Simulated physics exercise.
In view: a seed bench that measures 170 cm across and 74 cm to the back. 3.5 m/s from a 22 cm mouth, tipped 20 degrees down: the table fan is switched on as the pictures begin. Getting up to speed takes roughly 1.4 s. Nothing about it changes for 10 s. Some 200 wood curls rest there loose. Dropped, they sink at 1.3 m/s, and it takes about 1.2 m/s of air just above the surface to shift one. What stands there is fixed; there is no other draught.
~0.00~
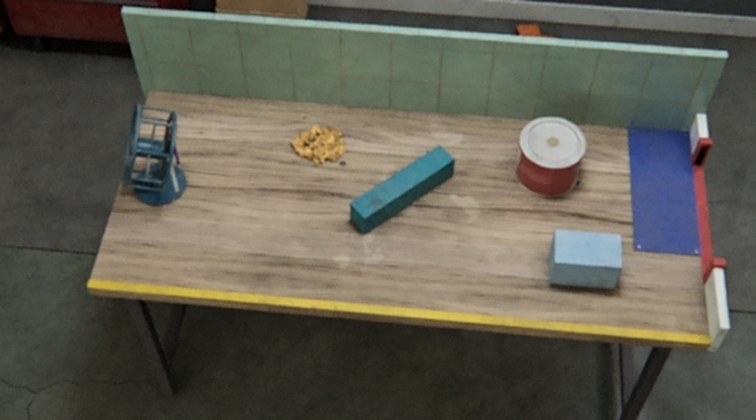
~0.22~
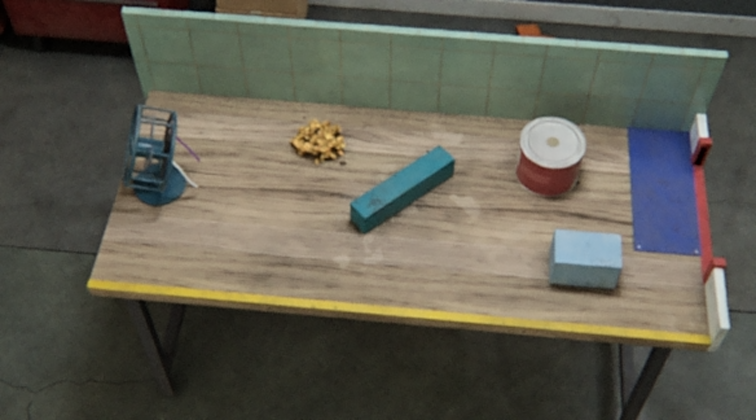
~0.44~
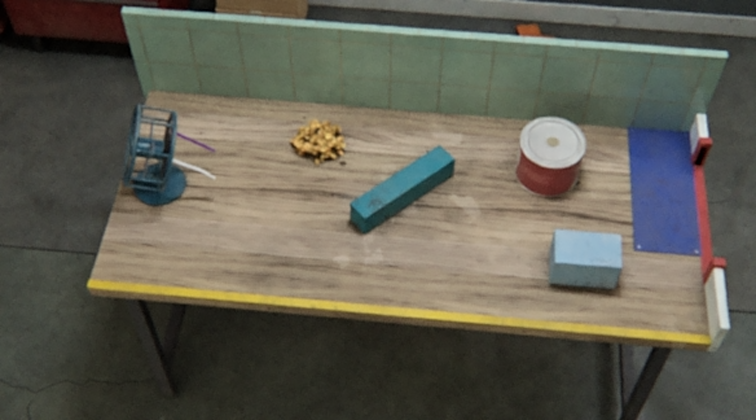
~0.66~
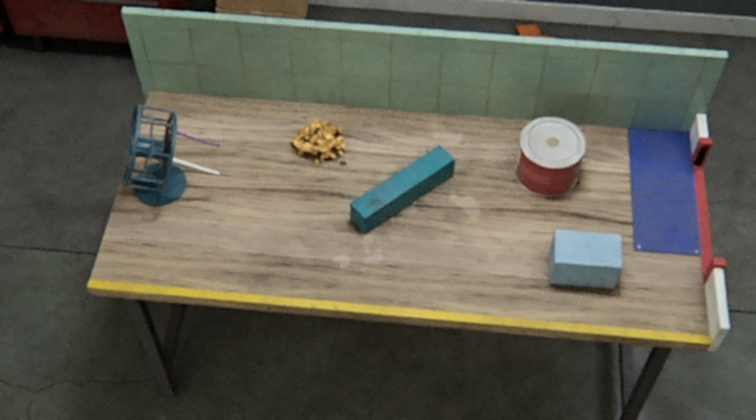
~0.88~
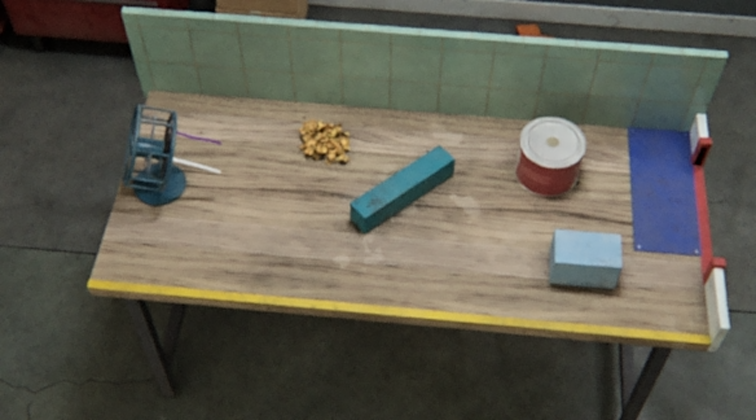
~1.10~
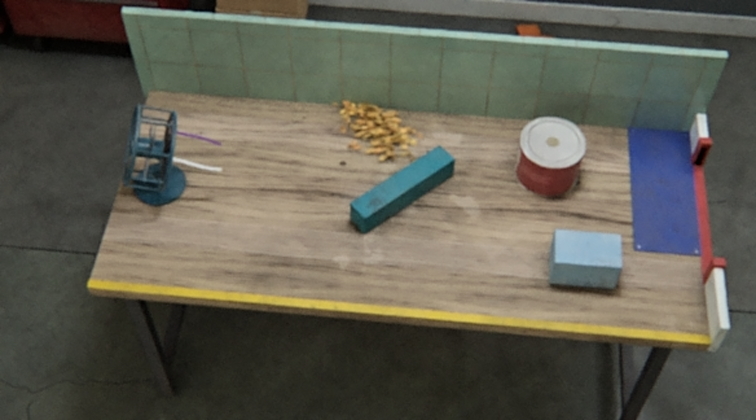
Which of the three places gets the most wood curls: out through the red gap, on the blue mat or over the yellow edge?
Red.
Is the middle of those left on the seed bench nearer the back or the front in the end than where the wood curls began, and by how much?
The middle moved backwards, roughly 15 cm.
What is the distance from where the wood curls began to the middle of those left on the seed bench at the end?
Roughly 115 centimetres.
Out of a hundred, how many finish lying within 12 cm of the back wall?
Share: Approx. 20 %.
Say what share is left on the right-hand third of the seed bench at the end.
I'd put it at about 20 percent.
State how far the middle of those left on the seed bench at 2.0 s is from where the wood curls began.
Roughly 115 centimetres.
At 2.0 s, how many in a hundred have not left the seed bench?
Near 50 per cent, more or less.
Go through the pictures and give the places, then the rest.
In the first frame, the middle of the wood curls is near (321, 143), none has stirred yet and the mouth of the table fan is at (150, 149).
In the second frame, the middle of the wood curls is near (318, 138), none has stirred yet, the yellow edge is centred on (393, 315), the red gap is centred on (698, 219) and the blue mat is centred on (663, 189).
In the third frame, the middle of the wood curls is near (318, 138), none has stirred yet, the top of a plank is at (403, 181) and the top of a large tin is at (553, 142).
In the fourth frame, the middle of the wood curls is near (318, 138) and none has stirred yet.
In the fifth frame, the middle of the wood curls is near (325, 141), the farthest in sight from the table fan is at (347, 135) and about 25 % have left their places.
In the sixth frame, the middle of the wood curls is near (375, 127), the farthest in sight from the table fan is at (420, 137) and all have left their places.
After 2.0 s, 0 % are over the yellow edge, 46 % out through the red gap and 38 % on the blue mat; the middle of those still in play is near (691, 133); 12 % have settled or left.
After 3.2 s, 0 % are over the yellow edge, 67 % out through the red gap and 22 % on the blue mat; the middle of those still in play is near (692, 125); 80 % have settled or left.
After 5.5 s, 1 % are over the yellow edge, 74 % out through the red gap and 19 % on the blue mat; the middle of those still in play is near (691, 128); 91 % have settled or left.
After 10.0 s, at the end, 1 % are over the yellow edge, 80 % out through the red gap and 13 % on the blue mat; the middle of those still in play is near (691, 127).
